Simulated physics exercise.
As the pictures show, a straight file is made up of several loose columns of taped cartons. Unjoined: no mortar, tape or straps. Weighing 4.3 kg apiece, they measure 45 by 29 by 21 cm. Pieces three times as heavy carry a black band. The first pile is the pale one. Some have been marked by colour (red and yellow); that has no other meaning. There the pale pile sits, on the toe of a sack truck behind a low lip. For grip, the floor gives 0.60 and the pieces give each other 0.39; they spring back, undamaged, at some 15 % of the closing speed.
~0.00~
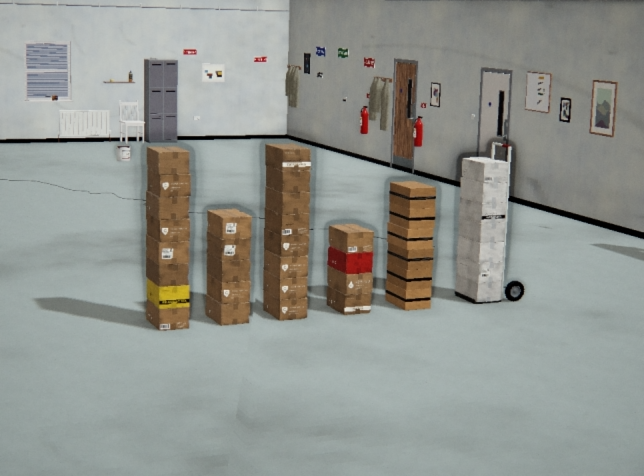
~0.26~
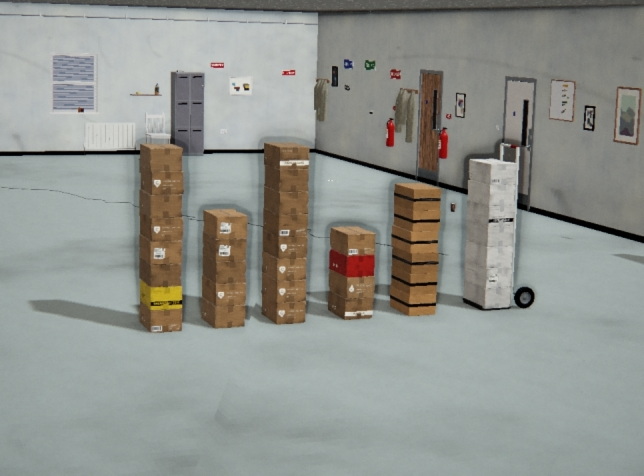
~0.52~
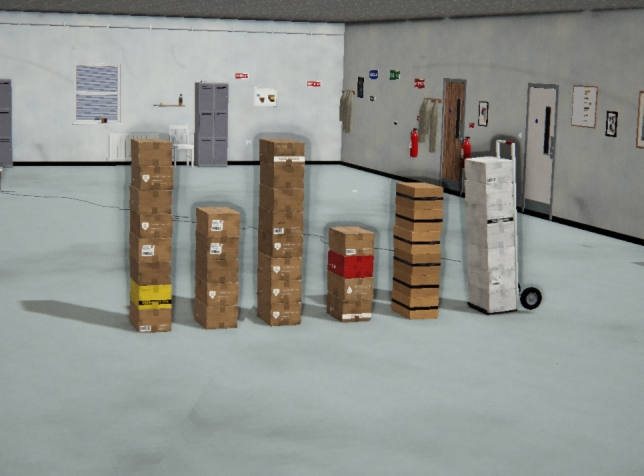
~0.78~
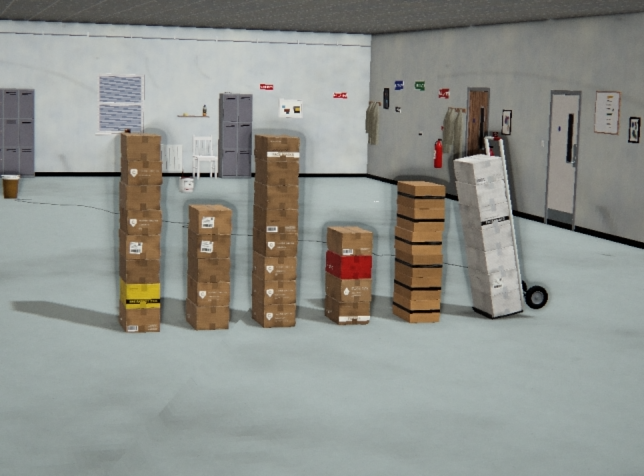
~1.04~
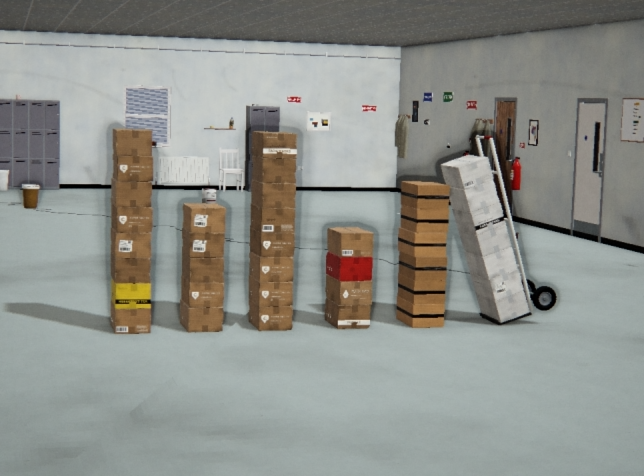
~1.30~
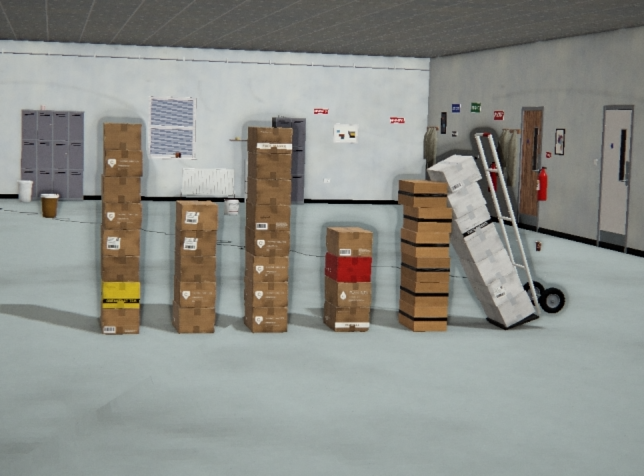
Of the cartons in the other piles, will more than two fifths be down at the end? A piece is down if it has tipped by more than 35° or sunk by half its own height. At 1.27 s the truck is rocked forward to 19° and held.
No.
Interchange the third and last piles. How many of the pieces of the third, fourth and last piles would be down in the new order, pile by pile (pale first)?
After the swap, the third pile would have 0 down, the fourth 0 and the last 0.
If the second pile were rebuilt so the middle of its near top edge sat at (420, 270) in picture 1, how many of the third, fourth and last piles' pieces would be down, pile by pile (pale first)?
Third 1, fourth 0, last 0.
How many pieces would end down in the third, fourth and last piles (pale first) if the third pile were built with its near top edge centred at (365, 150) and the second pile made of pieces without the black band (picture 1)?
Third 8, fourth 8, last 8.
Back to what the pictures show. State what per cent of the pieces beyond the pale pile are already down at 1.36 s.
0 percent by then.
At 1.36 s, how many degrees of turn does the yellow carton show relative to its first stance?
Its tilt comes to about 0° at that moment.
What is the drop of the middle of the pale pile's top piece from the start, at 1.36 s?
About 10 cm.
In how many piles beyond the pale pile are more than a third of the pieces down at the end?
That would be 0 of them.
Around 1.36 s, 0 of the pale pile down; none of the 31 other cartons down, 1 disturbed.
Finally (2.3 s), 0 of the pale pile down; none of the 31 other cartons down, 1 disturbed; red carton unmoved; yellow carton unmoved. That is 0 per cent. Seen by the last camera, middles, red carton near (348, 267), yellow carton near (120, 291).
